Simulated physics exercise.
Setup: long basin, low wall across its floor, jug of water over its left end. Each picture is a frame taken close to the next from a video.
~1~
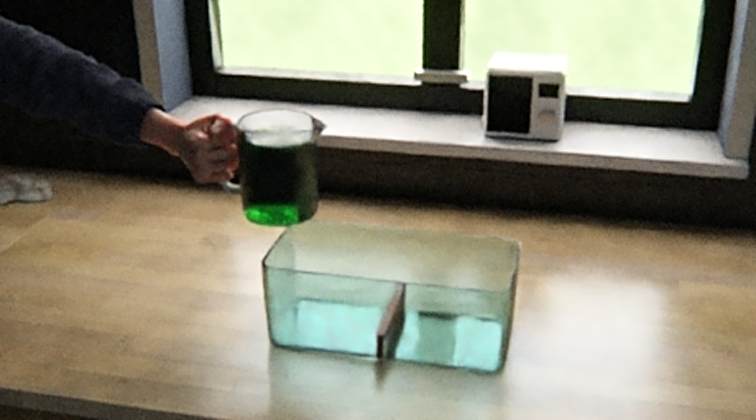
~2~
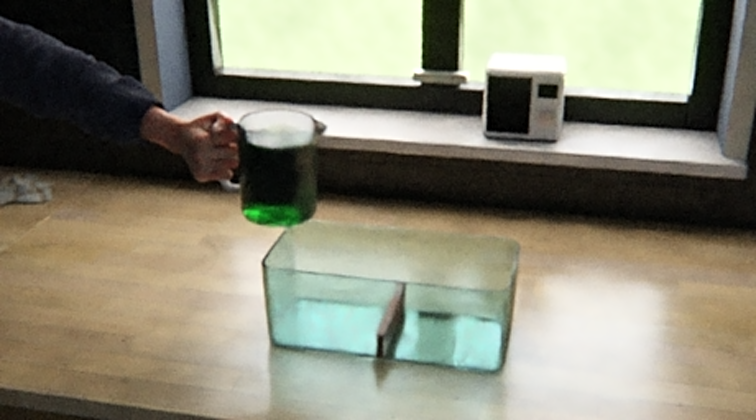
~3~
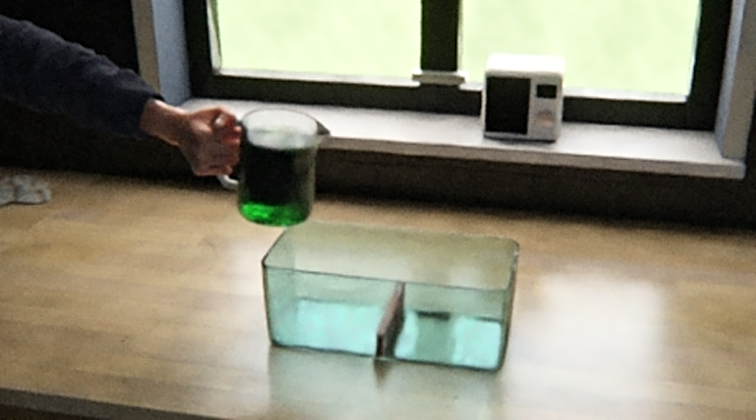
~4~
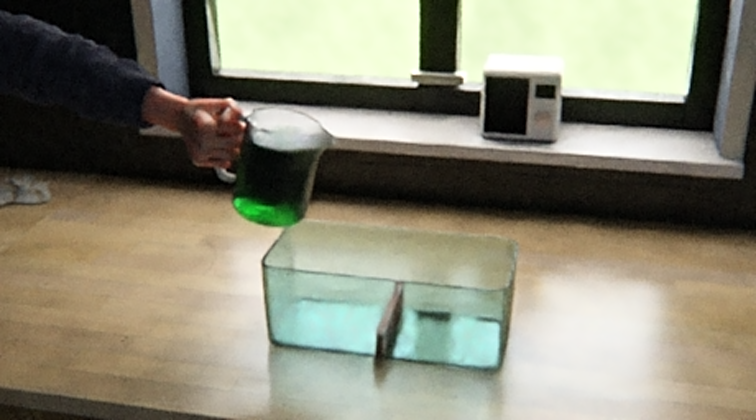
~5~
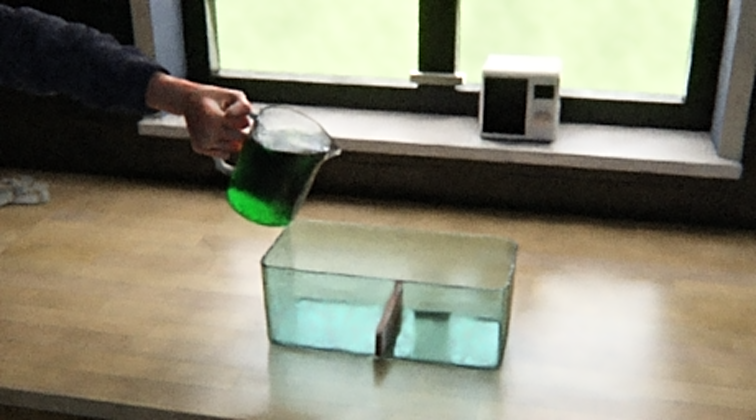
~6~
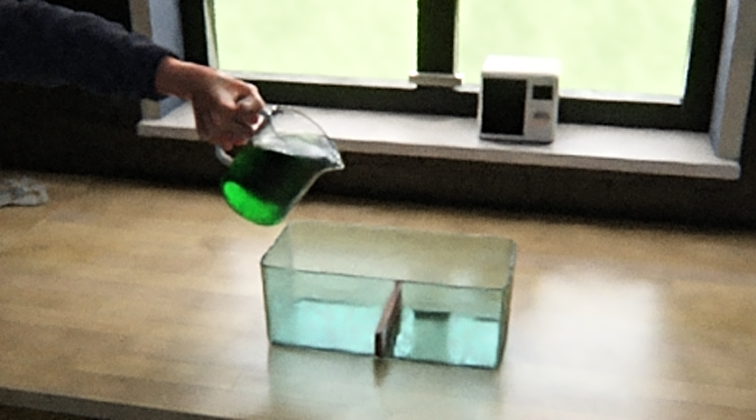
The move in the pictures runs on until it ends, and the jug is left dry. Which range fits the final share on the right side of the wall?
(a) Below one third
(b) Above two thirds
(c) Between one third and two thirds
Below one third.
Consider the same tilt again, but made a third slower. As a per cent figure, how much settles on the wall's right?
Some 25 per cent.
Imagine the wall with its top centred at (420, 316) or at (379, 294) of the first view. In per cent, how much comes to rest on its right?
First try close to 15 percent, second try close to 20 percent.
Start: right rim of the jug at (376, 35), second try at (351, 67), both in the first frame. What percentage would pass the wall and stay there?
Around 80 percent first, around 75 percent second.
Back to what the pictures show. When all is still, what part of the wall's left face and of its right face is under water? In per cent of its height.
80 left, 20 right, give or take.
A moment on, the jug is tipped right over and 54 per cent is still to pour, 19 is left of the wall and 9 right of it.
Next, the jug is tipped right over and 10 per cent is still to pour, 71 is left of the wall and 12 right of it.
Then the jug is tipped right over and 0 per cent is still to pour, 79 is left of the wall and 14 right of it.
Later the jug is tipped right over and 0 per cent is still to pour, 79 is left of the wall and 17 right of it.
At rest 75 per cent lies left of the wall, 20 right of it and 4 outside.
